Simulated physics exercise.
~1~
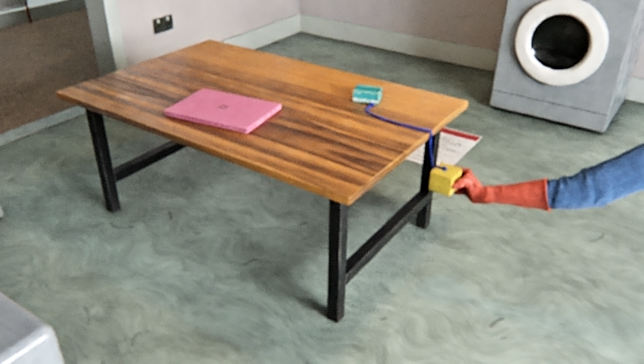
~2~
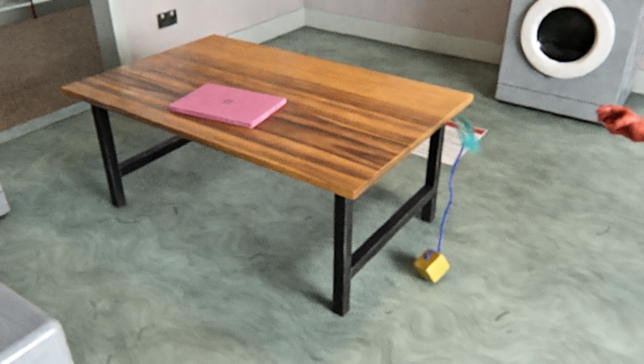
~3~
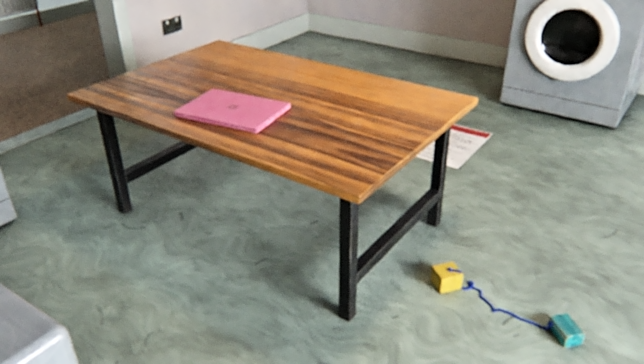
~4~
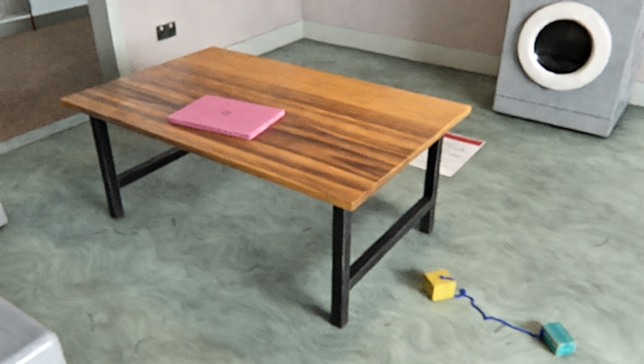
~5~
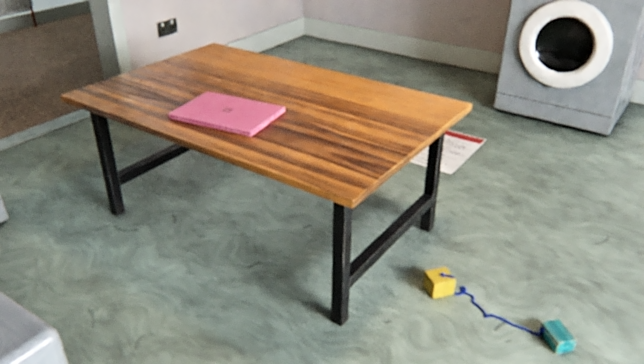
A hand in a red glove or sleeve let go of a yellow block beside a wooden table, and it dropped to the floor, its blue cord dragging a turquoise box off the edge after it; both ended up on the floor while the pink laptop stayed put.
